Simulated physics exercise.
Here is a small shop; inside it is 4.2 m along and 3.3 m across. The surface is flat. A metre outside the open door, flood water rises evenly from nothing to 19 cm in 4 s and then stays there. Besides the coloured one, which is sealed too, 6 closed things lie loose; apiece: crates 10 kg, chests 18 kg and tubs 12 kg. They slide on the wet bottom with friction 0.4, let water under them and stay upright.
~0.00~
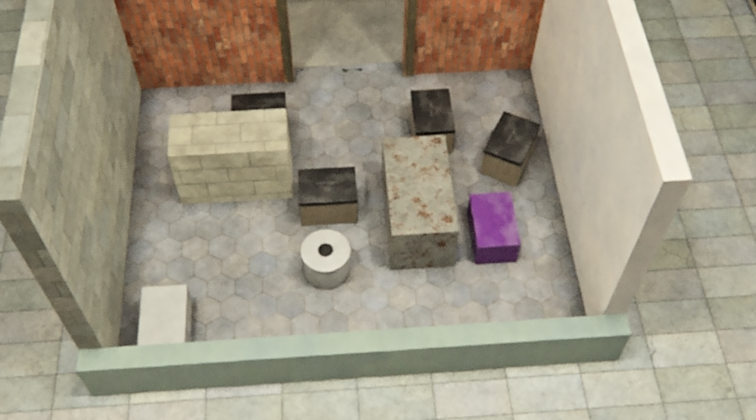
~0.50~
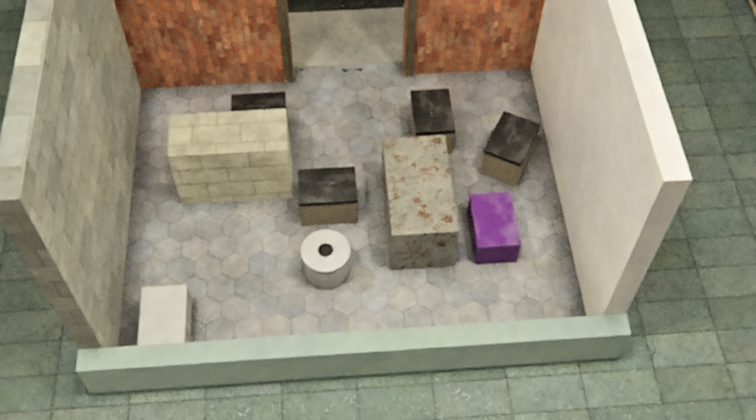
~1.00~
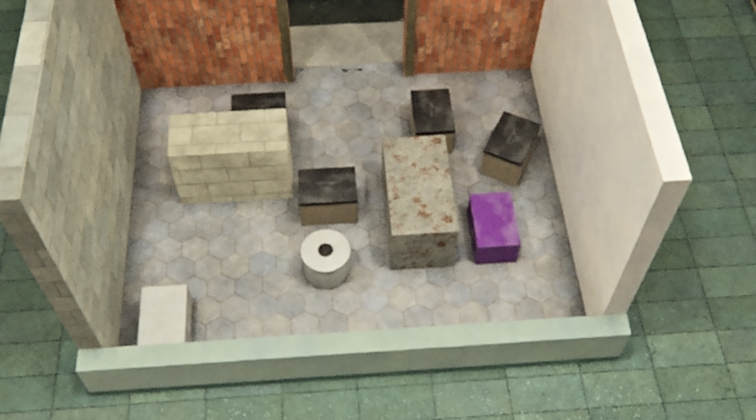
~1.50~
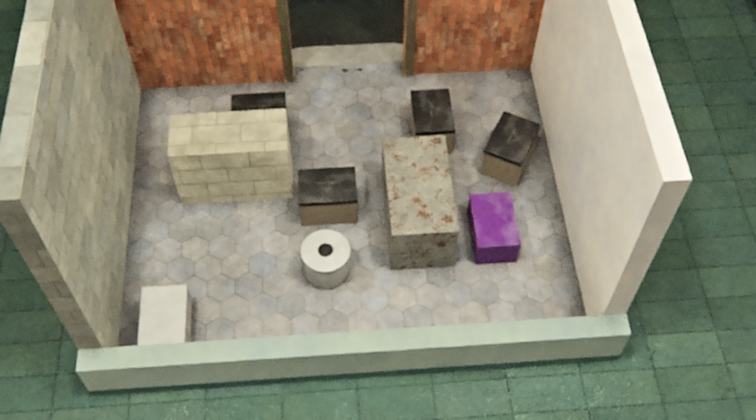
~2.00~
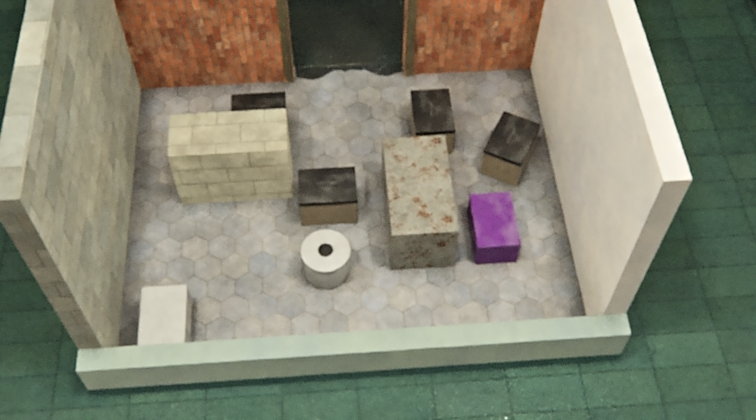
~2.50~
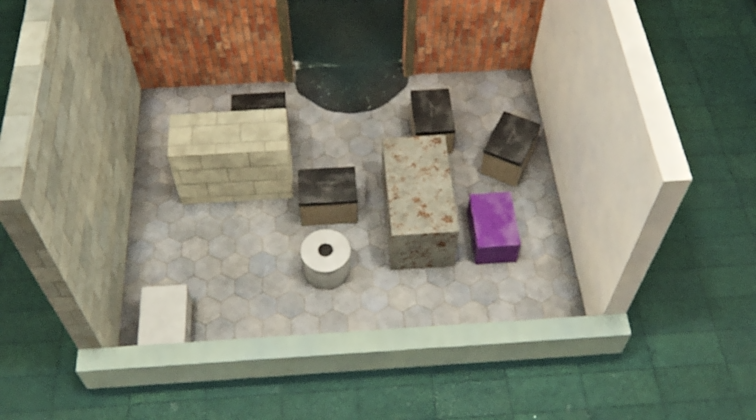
Dark greenish water spreads over the paving outside a small walled shop, deepening in colour as it covers the ground around the walls. It then creeps through the open doorway at the back and fans onto the tiled floor, while the purple crate and the other blocks stay still.
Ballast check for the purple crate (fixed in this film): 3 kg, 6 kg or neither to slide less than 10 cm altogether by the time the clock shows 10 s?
I expect that neither weight holds it.
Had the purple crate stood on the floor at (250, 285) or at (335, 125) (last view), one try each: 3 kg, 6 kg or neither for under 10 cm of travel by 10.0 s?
In turn: Neither is enough; neither holds.
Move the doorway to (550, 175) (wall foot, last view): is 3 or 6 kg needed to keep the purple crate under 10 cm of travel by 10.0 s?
In that case neither load is enough.
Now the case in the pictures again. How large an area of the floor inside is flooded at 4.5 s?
Roughly 4.0 m2.
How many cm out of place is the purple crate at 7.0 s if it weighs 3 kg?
About 40 cm.
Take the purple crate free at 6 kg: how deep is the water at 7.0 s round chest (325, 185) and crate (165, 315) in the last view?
Roughly 6 and 5 cm.
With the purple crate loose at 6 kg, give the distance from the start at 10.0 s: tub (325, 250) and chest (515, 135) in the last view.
In that order: 120 cm, 30 cm.
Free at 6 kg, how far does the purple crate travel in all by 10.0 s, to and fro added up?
About 100 cm.
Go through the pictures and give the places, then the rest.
The first frame shows the purple crate at (495, 219) rests on the ground; water covers 0.0 m2; 0 of 7 have shifted.
The second frame shows the purple crate at (495, 219) rests on the ground; water covers 0.0 m2; 0 of 7 have shifted.
The third frame shows the purple crate at (495, 219) rests on the ground; 0.0 m2 under water; 0 of 7 have shifted.
The fourth frame shows the purple crate at (495, 219) rests on the ground; 0.0 m2 under water; 0 of 7 have shifted.
The fifth frame shows the purple crate at (495, 219) rests on the ground; water covers 0.0 m2; 0 of 7 have shifted.
The sixth frame shows the purple crate at (495, 219) rests on the ground; 0.4 m2 under water; 0 of 7 have shifted.
After 3.5 s the purple crate would be 0 cm from its start with 3 kg and 0 cm from its start with 6 kg; 0 cm of water round it then.
After 4.5 s the purple crate would be 0 cm from its start with 3 kg and 0 cm from its start with 6 kg; 0 cm of water round it then.
After 7.0 s the purple crate would be 36 cm from its start with 3 kg and 15 cm from its start with 6 kg; 2 cm of water round it then.
After 10.0 s the purple crate would be 46 cm from its start with 3 kg and 71 cm from its start with 6 kg; 9 cm of water round it then.
